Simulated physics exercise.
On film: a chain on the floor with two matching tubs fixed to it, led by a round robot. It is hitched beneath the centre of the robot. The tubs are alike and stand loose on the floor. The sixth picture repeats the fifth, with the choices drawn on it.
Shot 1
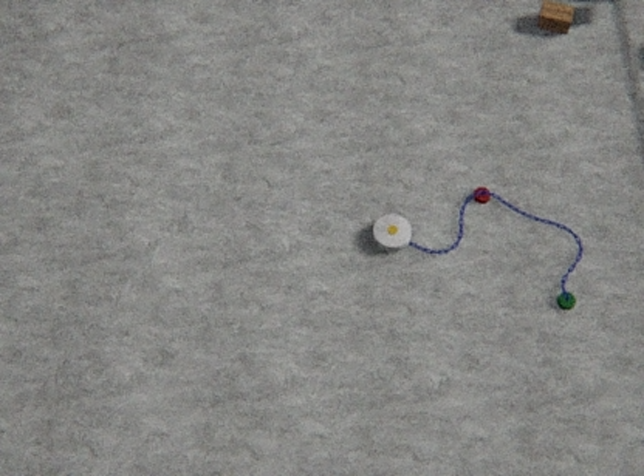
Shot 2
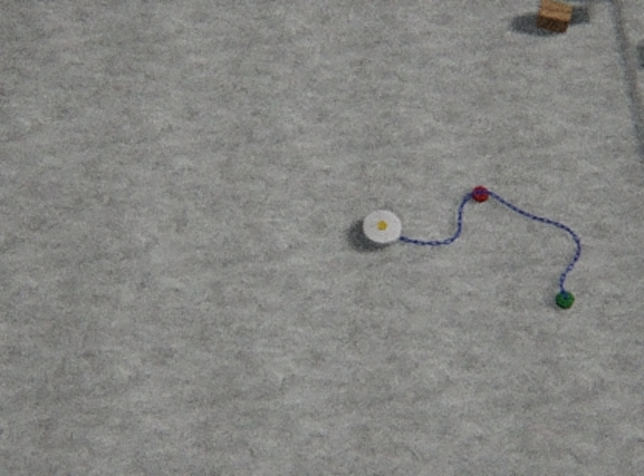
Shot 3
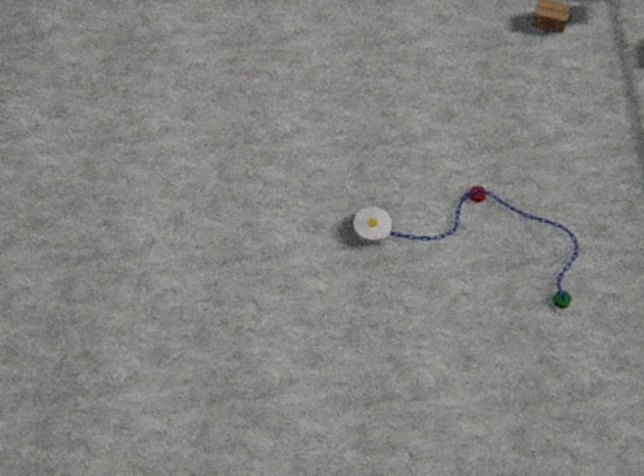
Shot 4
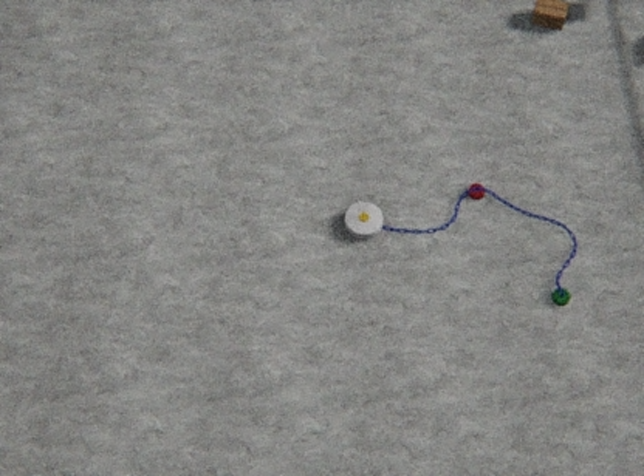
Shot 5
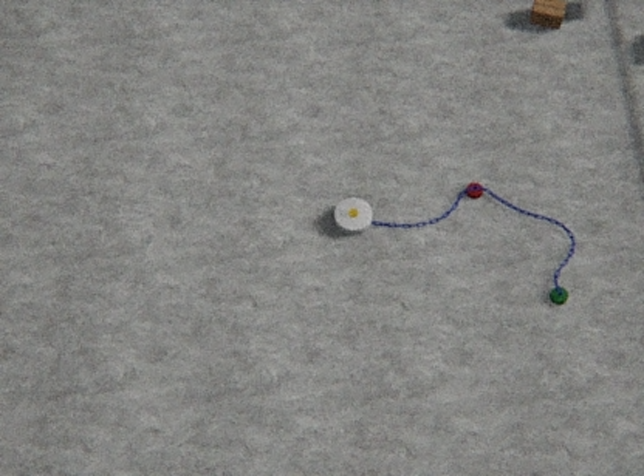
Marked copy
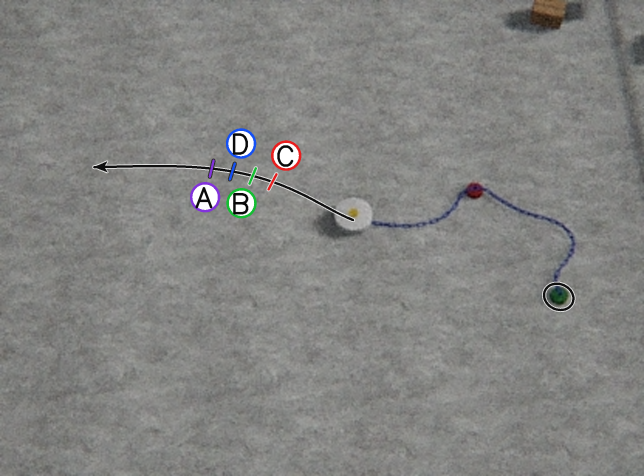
On a grey floor, a round white robot moves slightly left, trailing a blue cord past two small tubs.
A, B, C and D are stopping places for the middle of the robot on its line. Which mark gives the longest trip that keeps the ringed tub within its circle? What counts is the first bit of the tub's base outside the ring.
No farther than C.
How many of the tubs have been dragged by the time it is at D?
Two.
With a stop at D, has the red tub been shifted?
Yes.
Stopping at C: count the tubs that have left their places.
One.
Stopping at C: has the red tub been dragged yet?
By then, yes.
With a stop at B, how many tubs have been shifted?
Two.
On the marked copy, A at (212, 169); B at (253, 176); C at (273, 182); D at (232, 172); the ring at (559, 297); the route from (353, 220) via (227, 171) to (94, 167).
Following C. Soon after the start, robot (325, 203); green tub (559, 295); red tub (463, 193).
Later, robot (297, 188); green tub (559, 295); red tub (436, 197).
In the end, robot (272, 178); green tub (559, 295); red tub (410, 197); the ringed tub at the far end is still in its ring.
As for the rest, A drags the last tub to (513, 270); B drags the last tub to (550, 289); D drags the last tub to (532, 280).
